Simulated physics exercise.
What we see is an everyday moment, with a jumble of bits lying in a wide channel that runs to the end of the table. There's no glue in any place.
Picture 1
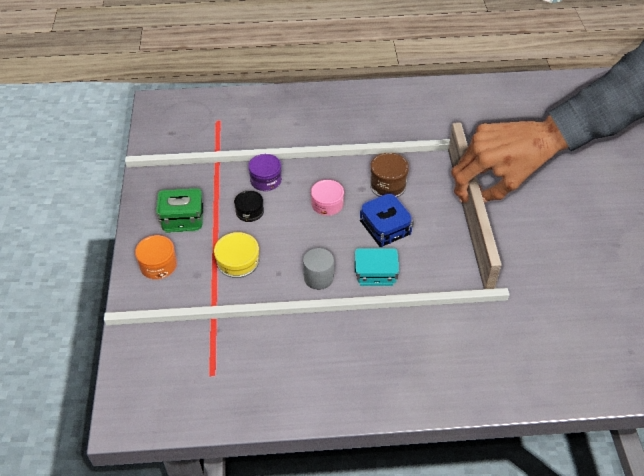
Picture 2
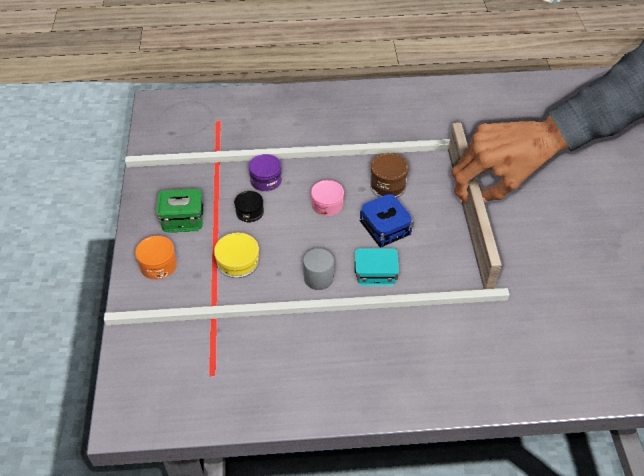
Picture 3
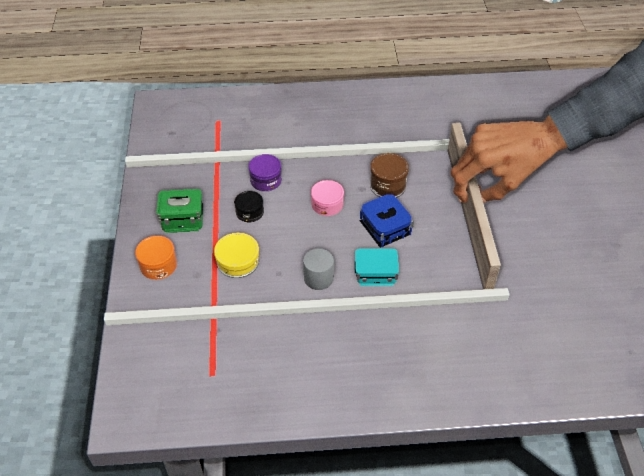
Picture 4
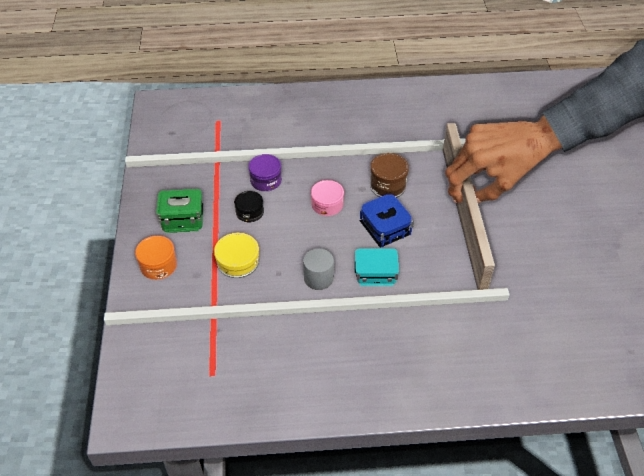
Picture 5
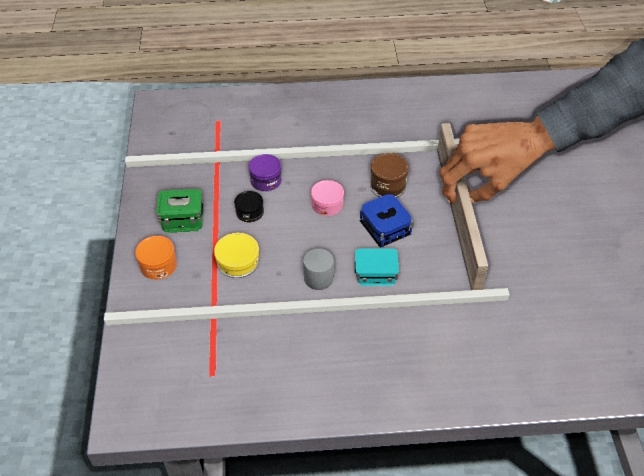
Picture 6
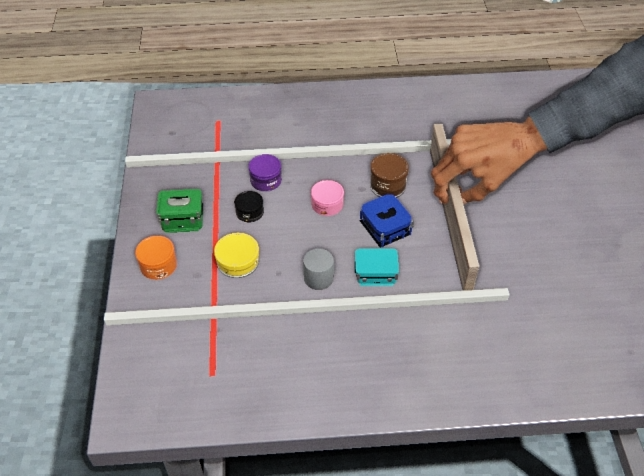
A wooden board held by a hand at the right stays almost still, then slides slightly left between two pale rails, while the colourful round tubs and small cases scattered on the grey table around a red line remain in place.
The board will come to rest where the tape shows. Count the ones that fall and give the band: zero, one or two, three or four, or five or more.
Band: Zero.
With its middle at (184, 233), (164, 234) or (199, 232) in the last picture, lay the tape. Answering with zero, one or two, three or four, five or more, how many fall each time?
In order: One or two, five or over, 1 or 2.
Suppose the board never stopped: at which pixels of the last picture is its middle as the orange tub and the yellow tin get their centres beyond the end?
The middle is at (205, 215) when it's the orange tub, and at (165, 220) when it's the yellow tin.
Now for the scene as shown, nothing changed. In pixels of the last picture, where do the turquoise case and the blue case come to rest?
In order, first (193, 283), then (196, 226).
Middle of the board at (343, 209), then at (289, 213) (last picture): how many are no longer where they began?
5, then 9.
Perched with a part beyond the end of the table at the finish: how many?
That comes to 2 of them.
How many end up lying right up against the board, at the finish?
Contact count: 3.
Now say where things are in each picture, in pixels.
In the first picture, orange tub (157, 258); green case (181, 211); yellow tin (237, 255); board (472, 202); tape (216, 231).
In the second picture, green case (181, 211); turquoise case (376, 268).
In the third picture, yellow tin (237, 255); pink tub (327, 198).
In the fourth picture, orange tub (157, 258); black tub (249, 206).
In the fifth picture, green case (181, 211); grey lid (319, 269).
In the sixth picture, orange tub (157, 258); green case (181, 211); yellow tin (237, 255); board (452, 203); tape (216, 231).
Early on, none off yet; orange tub at rest near (157, 258); green case at rest near (181, 211); yellow tin at rest near (237, 255).
Finally, the number that fall off is zero.
